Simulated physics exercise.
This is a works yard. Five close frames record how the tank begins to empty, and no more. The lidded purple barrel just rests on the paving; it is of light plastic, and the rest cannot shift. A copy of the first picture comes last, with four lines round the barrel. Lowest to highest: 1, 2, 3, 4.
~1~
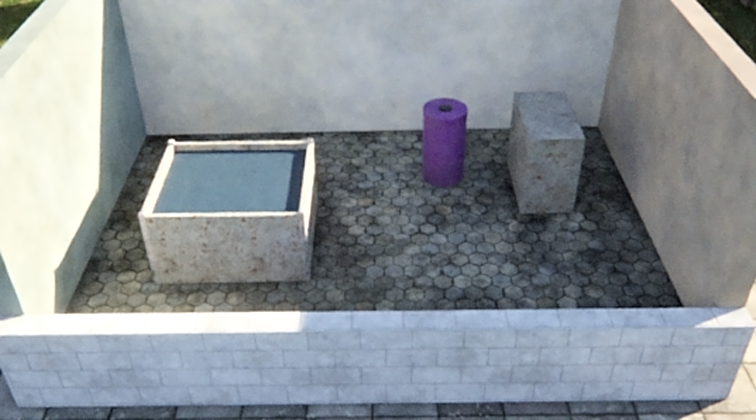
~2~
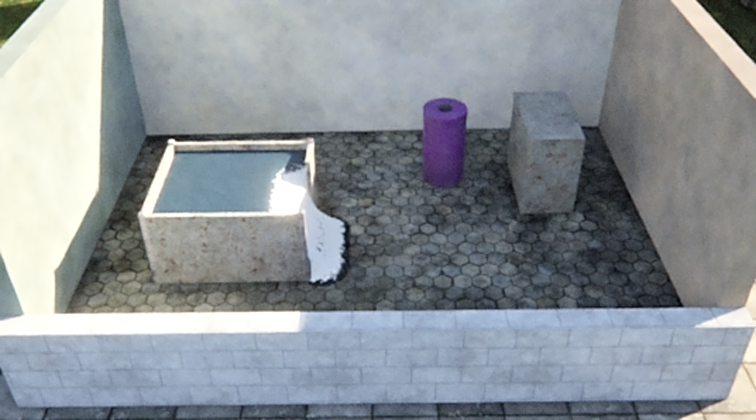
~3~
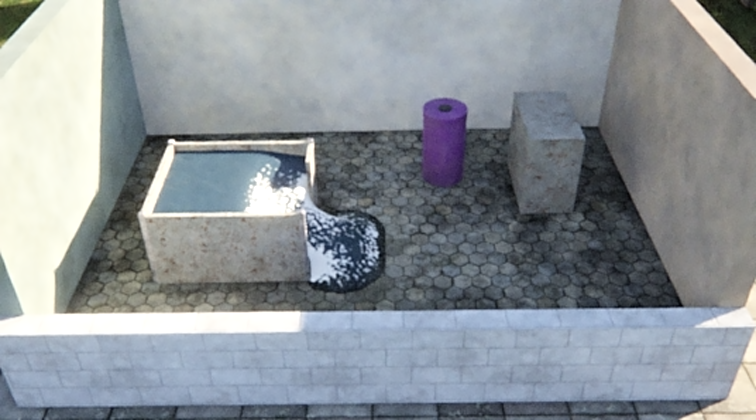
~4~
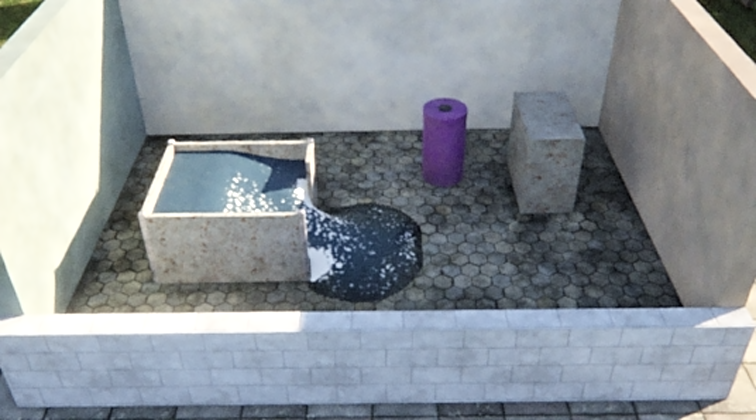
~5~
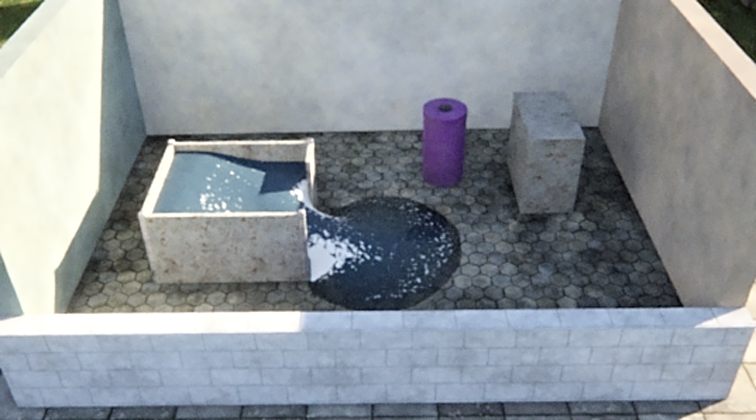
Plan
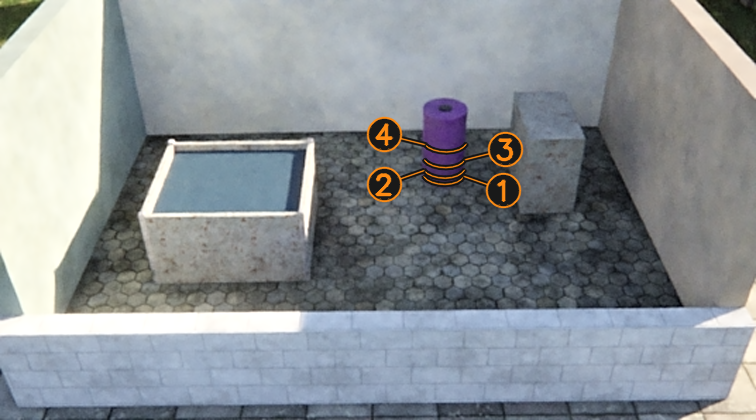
Water pouring from the right side of a stone tank and spreading in a dark, foam-flecked pool across a paved, walled yard.
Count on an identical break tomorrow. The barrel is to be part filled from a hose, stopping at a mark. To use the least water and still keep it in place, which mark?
Take 2.
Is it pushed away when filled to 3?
No, not at all.
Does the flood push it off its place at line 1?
Yes, it does.
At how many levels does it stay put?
Three.
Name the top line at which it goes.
Line 1.
On the marked copy, 1 at (444, 184); 2 at (445, 178); 3 at (445, 167); 4 at (446, 151); from the bottom up 1, 2, 3, 4.
With 1, it is pushed about 5 times its own width away.
With 2, it does not move.
With 3, it does not move.
With 4, it does not move.
